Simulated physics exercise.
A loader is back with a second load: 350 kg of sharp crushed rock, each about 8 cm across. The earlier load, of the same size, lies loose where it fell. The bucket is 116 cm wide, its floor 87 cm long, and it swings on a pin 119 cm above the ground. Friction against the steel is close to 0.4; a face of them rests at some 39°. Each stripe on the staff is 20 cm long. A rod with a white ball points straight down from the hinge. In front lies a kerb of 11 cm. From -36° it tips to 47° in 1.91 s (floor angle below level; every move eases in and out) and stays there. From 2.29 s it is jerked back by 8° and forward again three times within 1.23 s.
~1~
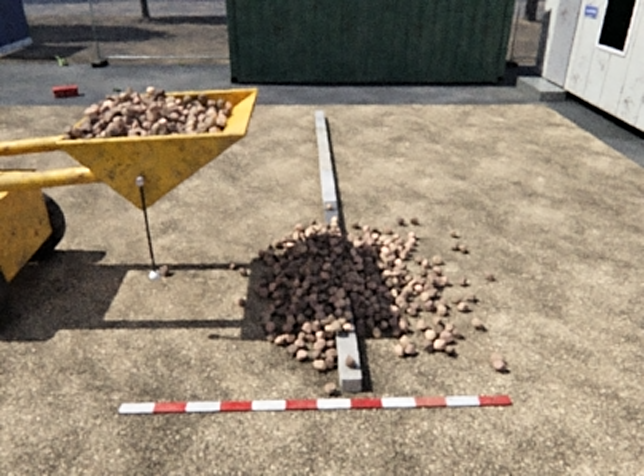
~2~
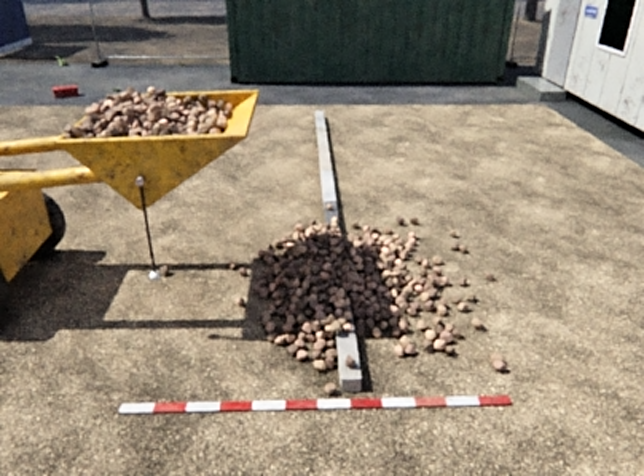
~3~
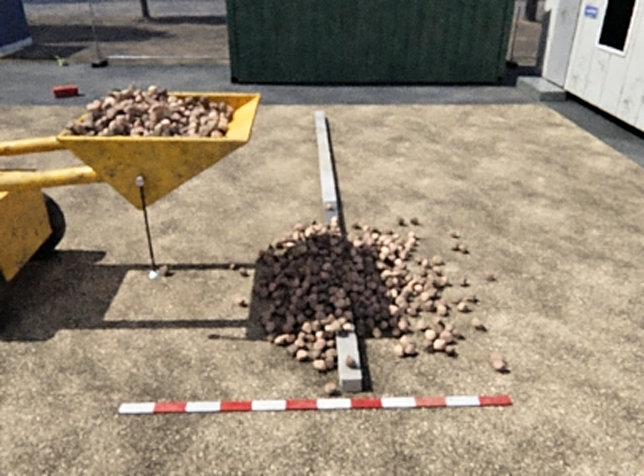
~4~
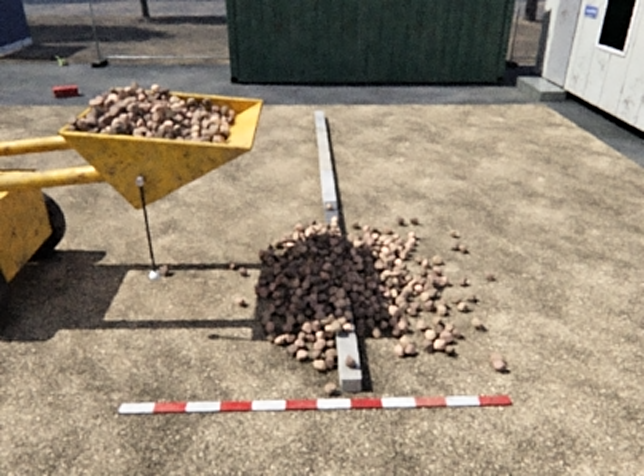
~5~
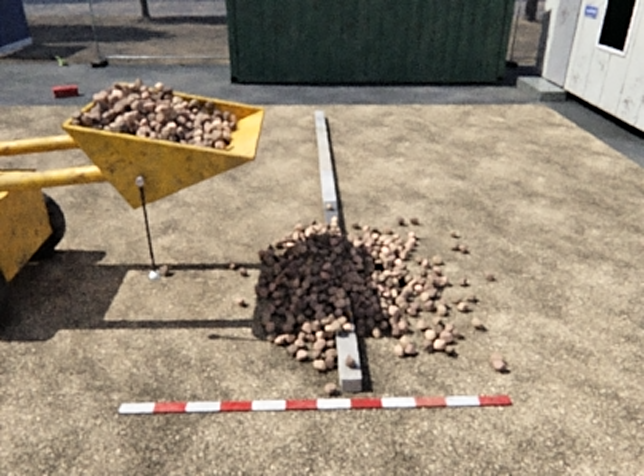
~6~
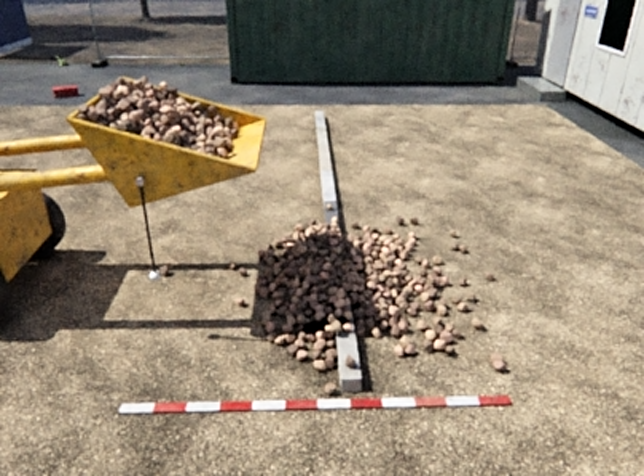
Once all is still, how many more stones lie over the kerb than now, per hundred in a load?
Close to 0 parts in a hundred.
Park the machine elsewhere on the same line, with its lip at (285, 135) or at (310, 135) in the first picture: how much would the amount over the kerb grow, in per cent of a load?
Near 5 per cent from the first place, 15 from the second.
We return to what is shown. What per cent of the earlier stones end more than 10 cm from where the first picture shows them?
Roughly 0 per cent of them.
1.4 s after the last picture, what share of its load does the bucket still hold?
Roughly 10 per cent is still inside.
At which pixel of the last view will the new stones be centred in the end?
Around (260, 273).
Then, 0.8 s after the last picture the floor is at 34°; in per cent of one load, 99 in the bucket, 62 on this side of the kerb, 40 over the kerb; the foremost stones are at (472, 282).
Then, 1.4 s after the last picture the floor is at 47°; in per cent of one load, 12 in the bucket, 148 on this side of the kerb, 40 over the kerb; the foremost stones are at (472, 282).
Then, 3.4 s after the last picture the floor is at 47°; in per cent of one load, 0 in the bucket, 160 on this side of the kerb, 40 over the kerb; the foremost stones are at (472, 282).
Then, 6.0 s after the last picture the floor is at 47°; in per cent of one load, 0 in the bucket, 160 on this side of the kerb, 40 over the kerb; the foremost stones are at (472, 282). Net gain over the kerb, 0.
